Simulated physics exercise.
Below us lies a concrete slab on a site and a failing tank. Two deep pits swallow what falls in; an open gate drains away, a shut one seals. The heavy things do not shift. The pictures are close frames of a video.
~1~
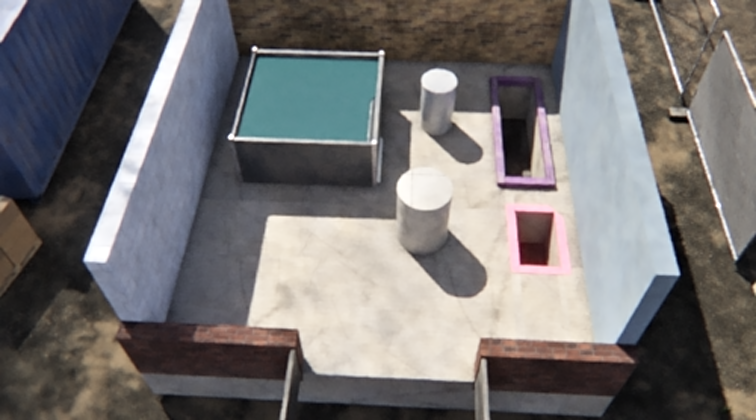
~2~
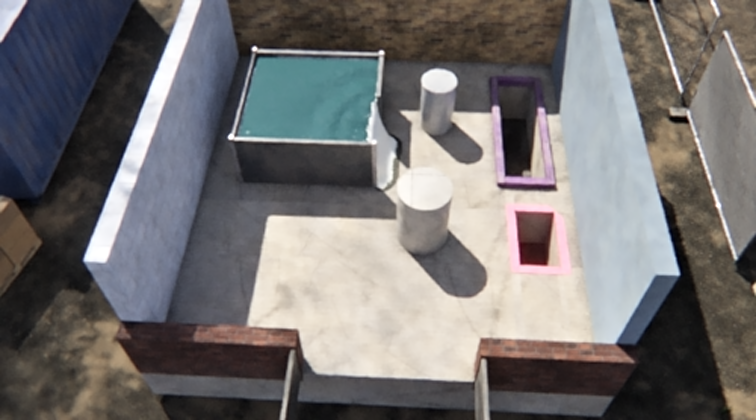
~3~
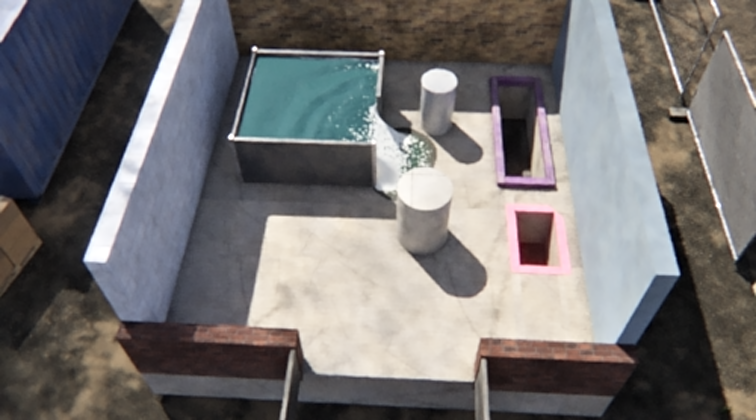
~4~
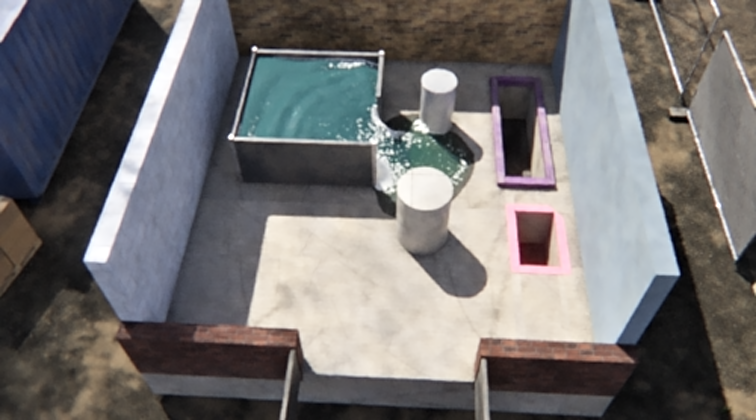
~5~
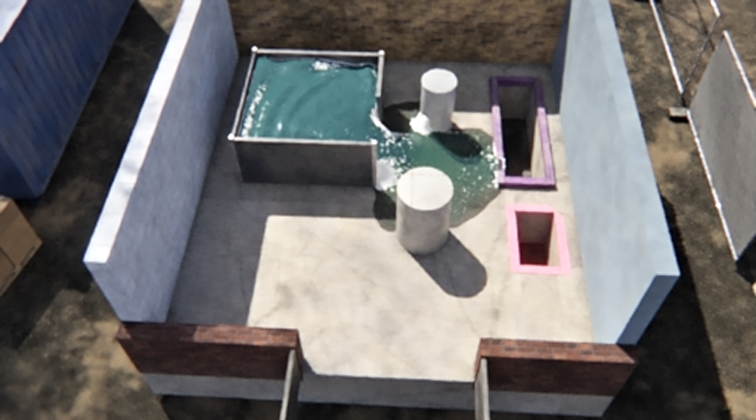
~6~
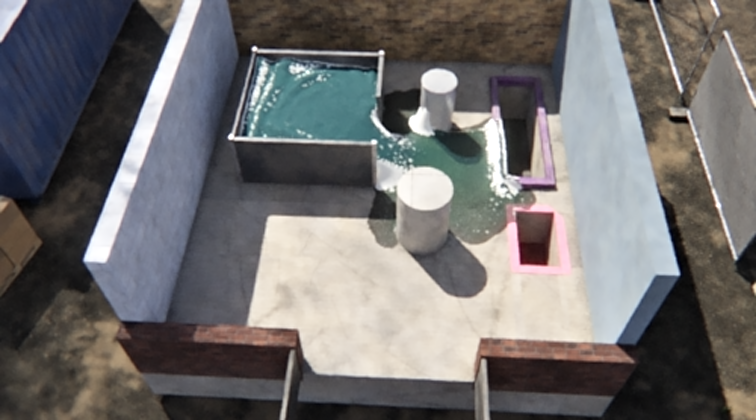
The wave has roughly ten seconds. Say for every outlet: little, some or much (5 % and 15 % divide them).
One by one: The gate takes not even 5 %; the purple pit takes above 15 %; the pink pit takes above 15 %.
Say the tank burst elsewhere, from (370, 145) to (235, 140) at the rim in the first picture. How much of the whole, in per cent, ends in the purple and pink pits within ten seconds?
Parts in a hundred: Purple 0, pink 10.
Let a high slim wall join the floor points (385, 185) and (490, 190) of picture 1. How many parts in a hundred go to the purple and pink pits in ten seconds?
Per cent: Purple 50, pink 4.
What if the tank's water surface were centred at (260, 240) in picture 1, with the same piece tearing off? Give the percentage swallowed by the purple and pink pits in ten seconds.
Per cent: Purple 0, pink 45.
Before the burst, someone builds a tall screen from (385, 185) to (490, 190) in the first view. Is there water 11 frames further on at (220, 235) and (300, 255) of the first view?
In turn: No water, wet.
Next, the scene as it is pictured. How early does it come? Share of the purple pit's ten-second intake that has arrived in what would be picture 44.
Near 95 in a hundred.
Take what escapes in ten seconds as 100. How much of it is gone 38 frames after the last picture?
Some 85 per cent.
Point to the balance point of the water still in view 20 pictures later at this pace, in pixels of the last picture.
Roughly at (361, 151).
A moment on, water covers 25 % of the floor; the gate 0 %, the purple pit 7 %, the pink pit 4 %.
Next, water covers 35 % of the floor; the gate 0 %, the purple pit 15 %, the pink pit 10 %.
Then, water covers 40 % of the floor; the gate 0 %, the purple pit 22 %, the pink pit 17 %.
Later, water covers 60 % of the floor; the gate 0 %, the purple pit 27 %, the pink pit 26 %.
In the end, water covers 80 % of the floor; the gate 1 %, the purple pit 28 %, the pink pit 32 %.
